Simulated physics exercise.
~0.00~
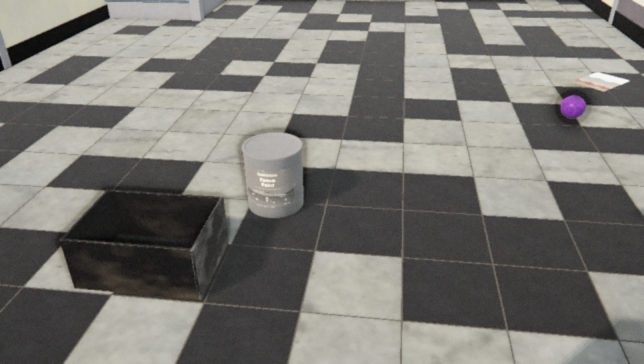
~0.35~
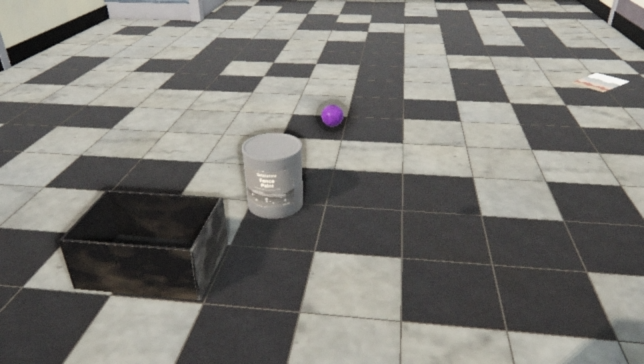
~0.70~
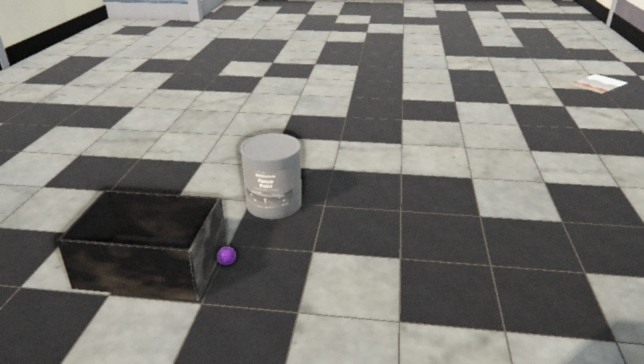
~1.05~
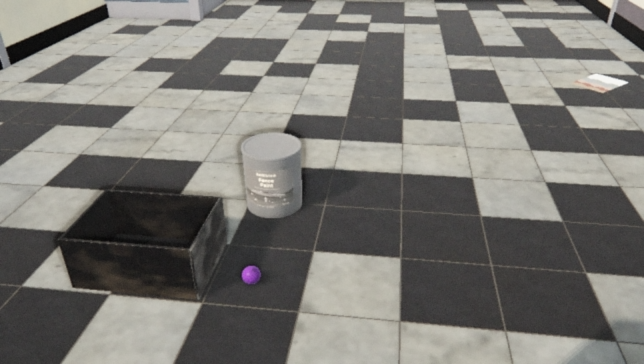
A small purple onion, looking like a smooth ball, flies leftward across a room with a dark and pale checkered tile floor, viewed from above at an angle. An open black box sits at the lower left, with a grey pail standing just behind it to the right, and a flat pale object lies at the far right. The onion passes beyond the pail, then comes down beside the right side of the box. It moves slightly right and nearer the viewer, ending on the dark tiles outside the box, while the pail stays in place.
